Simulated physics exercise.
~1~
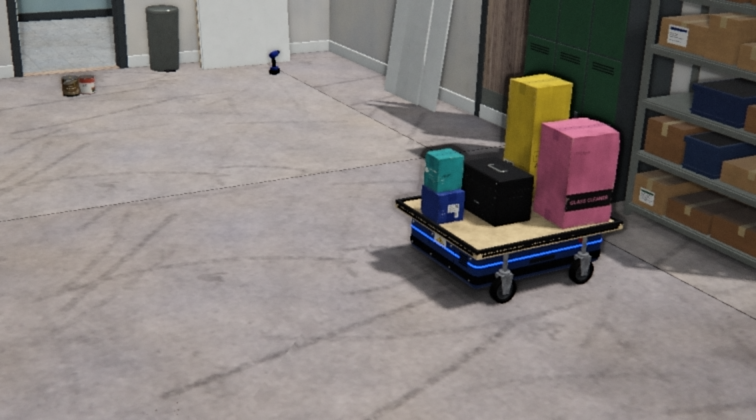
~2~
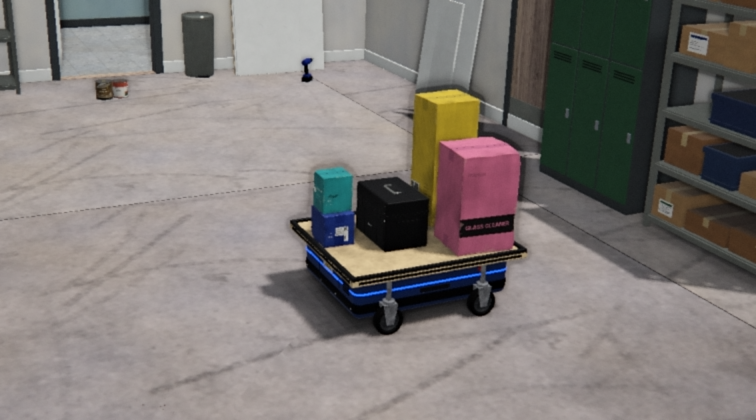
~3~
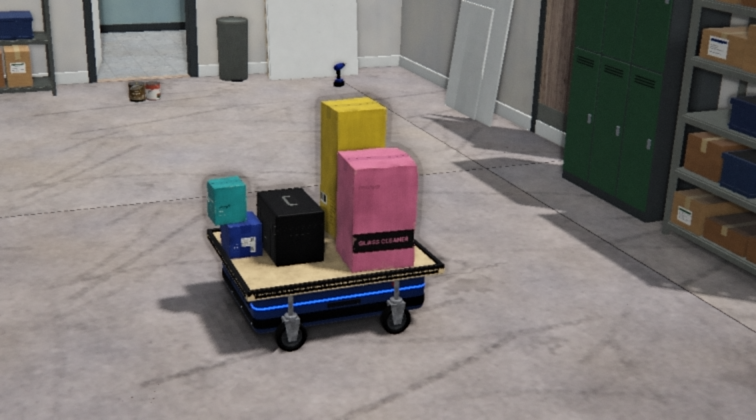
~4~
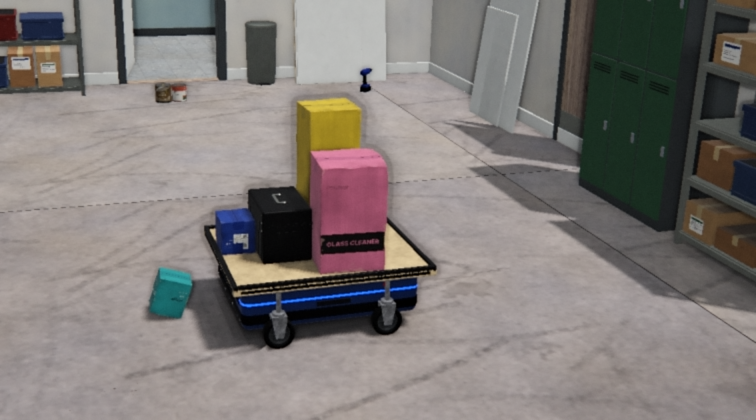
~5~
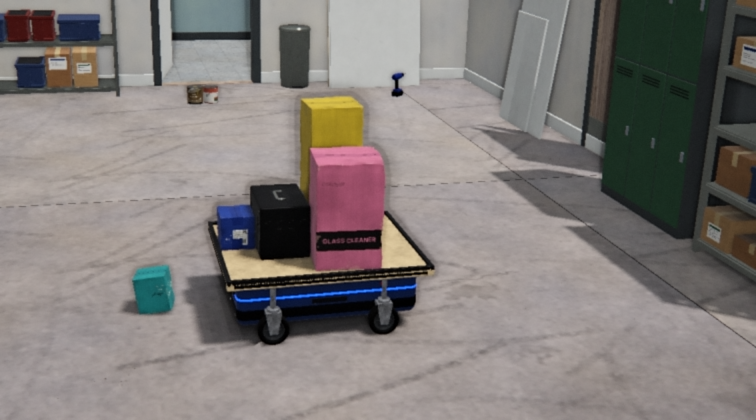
To begin with, a flat cart on wheels carries a yellow box, a pink box, a black toolbox and a turquoise box perched on a blue parcel across a garage floor. It rolls to the left, past green lockers and shelves, with its load standing in place. Then the turquoise box slides off the top of the blue parcel toward the left edge. It drops over the side as the cart comes to a halt. Finally, the turquoise box lies on the floor to the left, while the other four items remain on the cart, the tall boxes still upright.
